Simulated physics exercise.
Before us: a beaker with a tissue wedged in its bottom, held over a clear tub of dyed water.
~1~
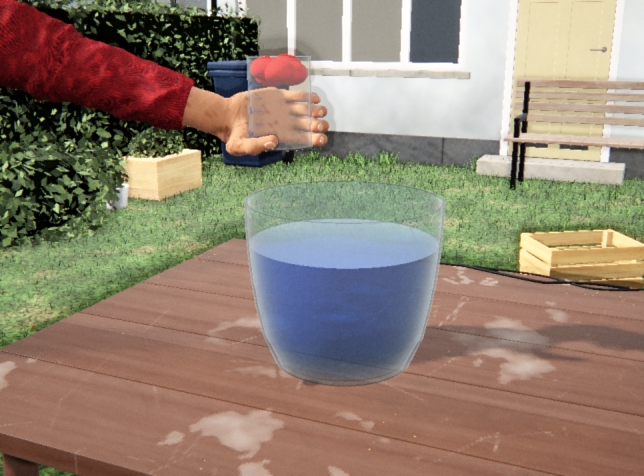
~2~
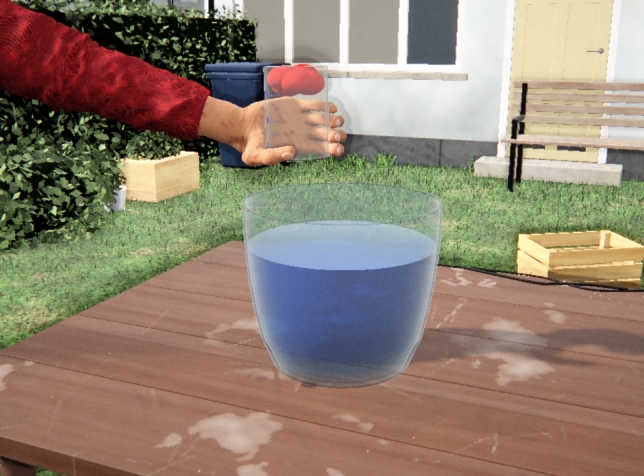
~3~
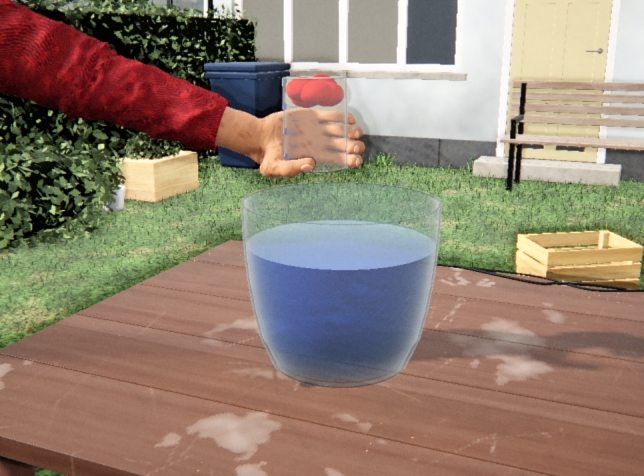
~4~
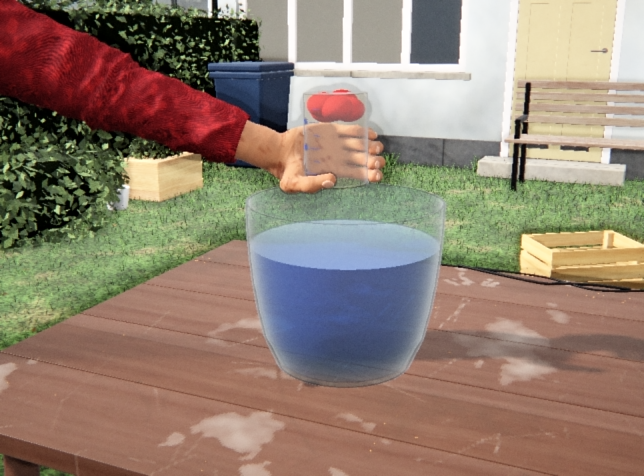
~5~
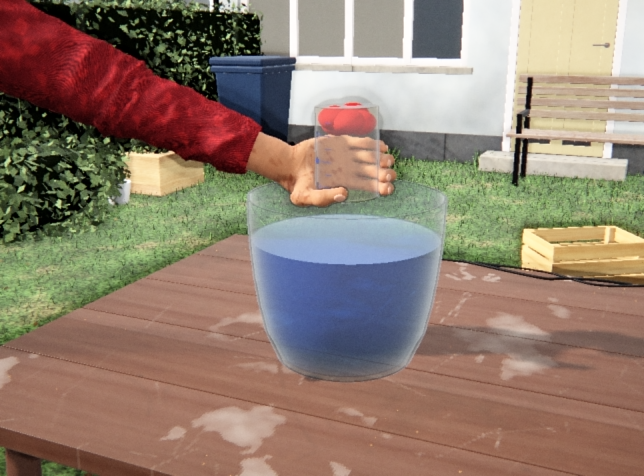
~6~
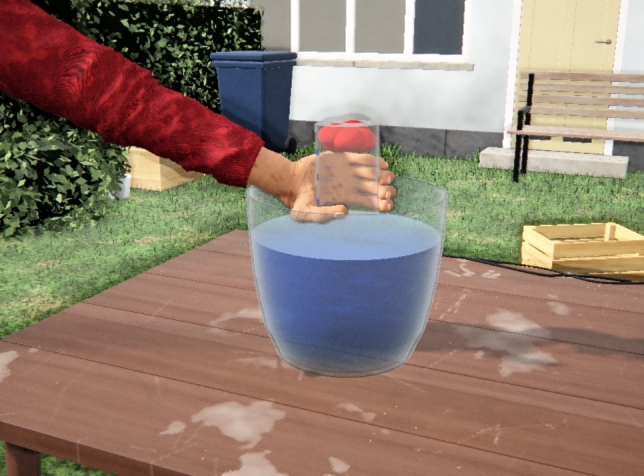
To begin with, a hand in a red sleeve holds a clear beaker mouth down, red tissue wedged inside its upper end, above a clear tub of blue water on a wooden table. The arm moves the beaker right and steadily lowers it, bringing it just over the water's surface.
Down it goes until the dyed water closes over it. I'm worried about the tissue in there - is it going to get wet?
Not reached.
Next, the beaker enters the dyed water.
After that, air is trapped inside and holds the level down.
Finally, the beaker is under, still full of air, and the tissue is dry.
